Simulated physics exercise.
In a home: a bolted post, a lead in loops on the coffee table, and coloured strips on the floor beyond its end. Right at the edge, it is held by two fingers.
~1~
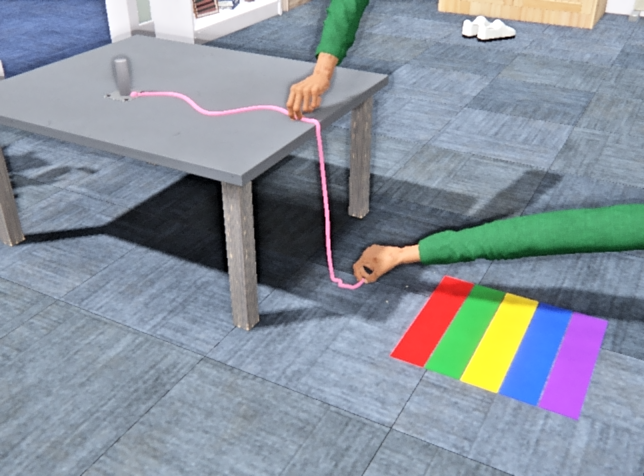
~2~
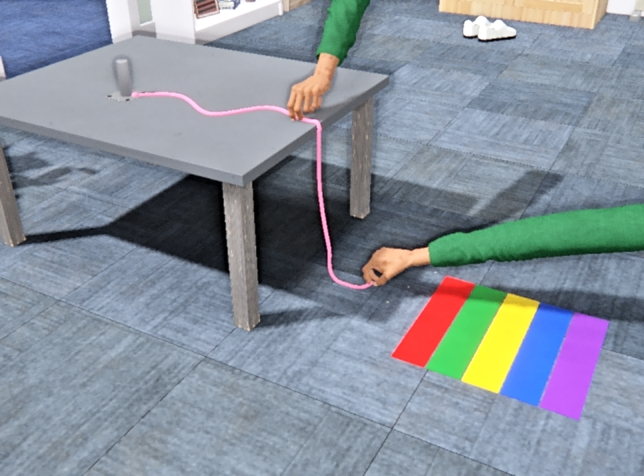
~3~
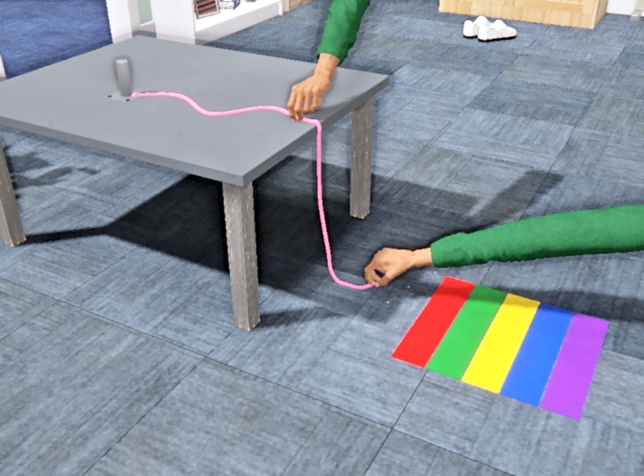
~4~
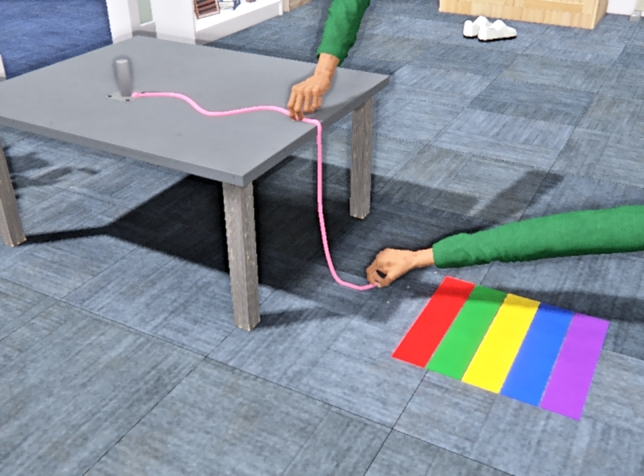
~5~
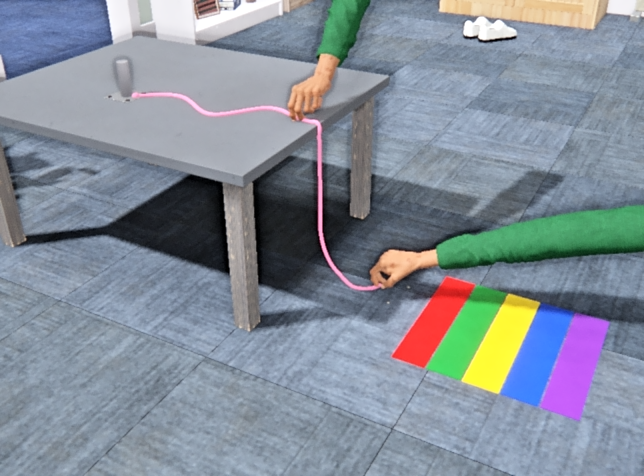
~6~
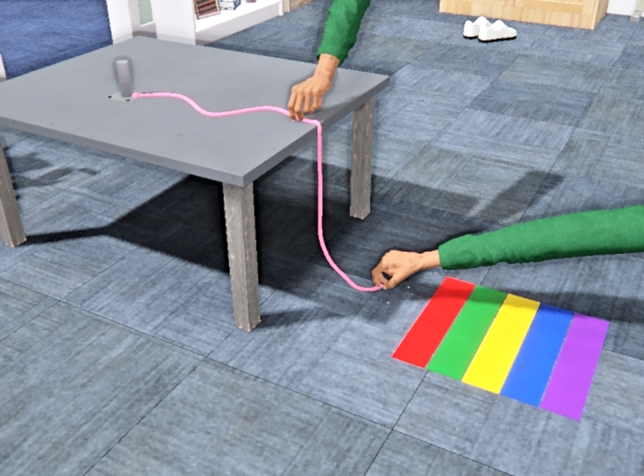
On a carpeted floor beside a grey table, one green-sleeved hand pressed a pink cord at the table's edge while another held its hanging end and drew it slightly right, near some coloured strips.
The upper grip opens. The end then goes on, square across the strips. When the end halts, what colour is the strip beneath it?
Yellow.
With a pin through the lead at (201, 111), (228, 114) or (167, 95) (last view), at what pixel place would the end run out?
First (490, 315), next (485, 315), last (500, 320).
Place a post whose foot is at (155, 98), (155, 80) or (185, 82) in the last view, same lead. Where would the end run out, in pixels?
Approximate pixels in order: (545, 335), (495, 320), (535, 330).
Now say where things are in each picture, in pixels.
The first picture shows end (363, 279); red (417, 345); green (452, 356); yellow (487, 368); blue (525, 380); purple (564, 393).
The second picture shows end (373, 282); lead through (168, 95) (203, 112) (272, 108) (319, 137) (321, 201) (330, 263).
The third picture shows end (374, 283).
The fourth picture shows end (377, 284); lead through (168, 95) (203, 112) (272, 108) (319, 137) (320, 201) (330, 264).
The fifth picture shows end (380, 285).
The sixth picture shows end (382, 285); lead through (168, 95) (203, 112) (273, 109) (319, 137) (320, 202) (332, 264).
Soon after, end near (451, 306); over red.
After that, end near (487, 317); over green.
At the stop, end near (508, 323); over yellow. It gets as far as the yellow strip.
